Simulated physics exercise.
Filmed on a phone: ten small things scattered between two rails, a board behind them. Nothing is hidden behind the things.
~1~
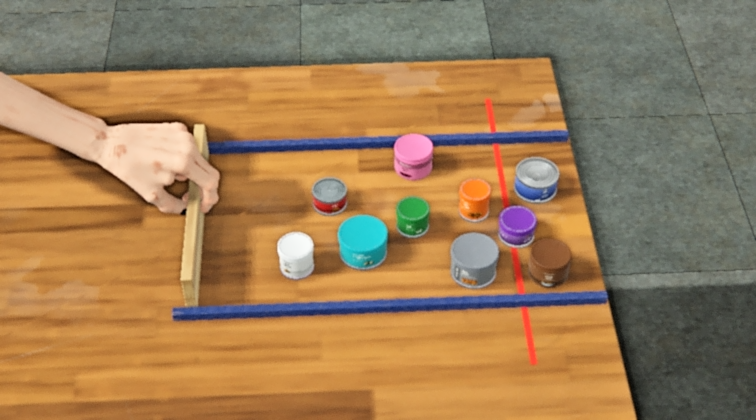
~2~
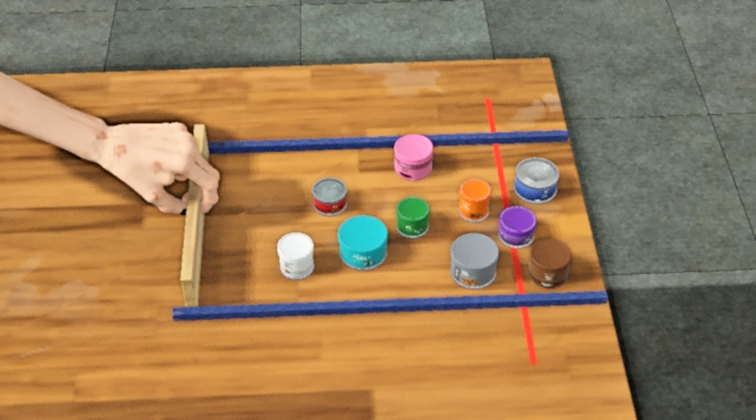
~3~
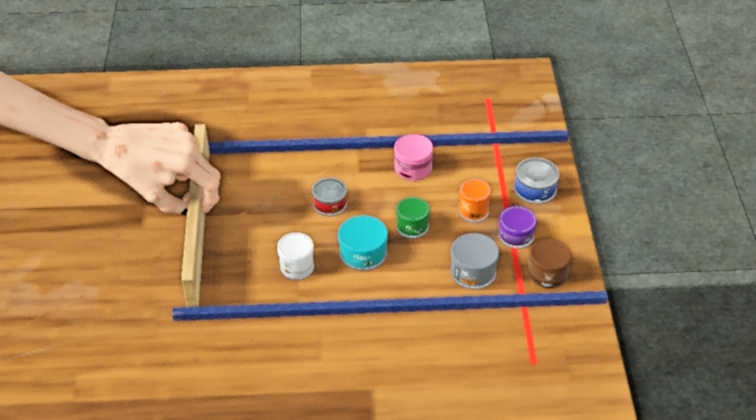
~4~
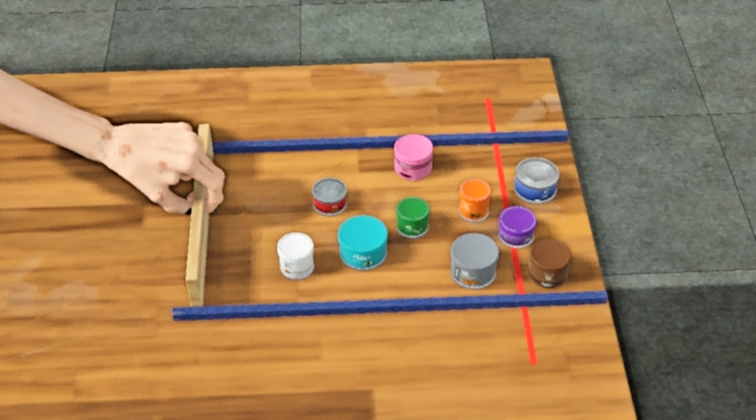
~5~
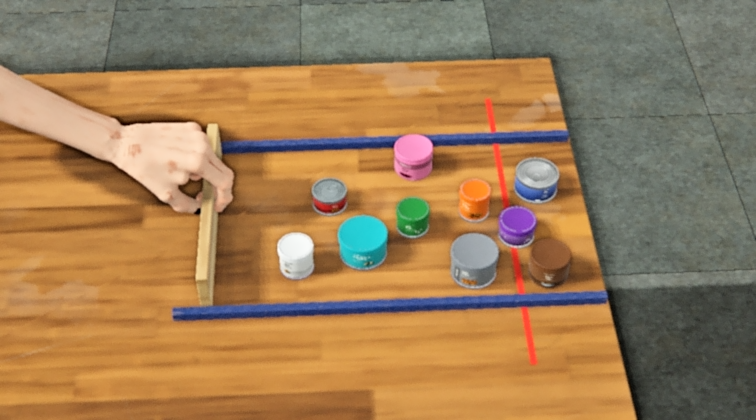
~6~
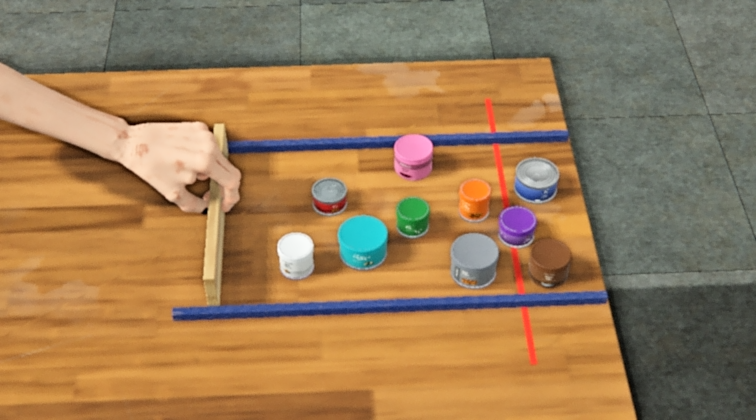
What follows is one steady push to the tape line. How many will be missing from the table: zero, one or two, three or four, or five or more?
Here the number that fall off is one or two.
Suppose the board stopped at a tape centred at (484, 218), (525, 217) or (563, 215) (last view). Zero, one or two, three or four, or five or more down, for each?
For each place: None; just one or two; five or over.
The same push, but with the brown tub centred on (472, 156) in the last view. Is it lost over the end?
It holds on.
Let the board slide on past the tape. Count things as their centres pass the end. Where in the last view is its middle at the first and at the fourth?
Near (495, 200) and (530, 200).
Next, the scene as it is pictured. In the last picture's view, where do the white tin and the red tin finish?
The white tin at (534, 253), the red tin at (520, 179).
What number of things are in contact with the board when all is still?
4 of them.
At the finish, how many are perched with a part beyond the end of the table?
0 of them.
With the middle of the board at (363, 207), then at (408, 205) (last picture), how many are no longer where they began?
The counts are 4 and 6.
Soon after, none off yet; blue tin at rest near (536, 181); brown tub at rest near (549, 264); purple pot at rest near (517, 227).
By the end, the number that fall off is one or two; fallen, brown tub.
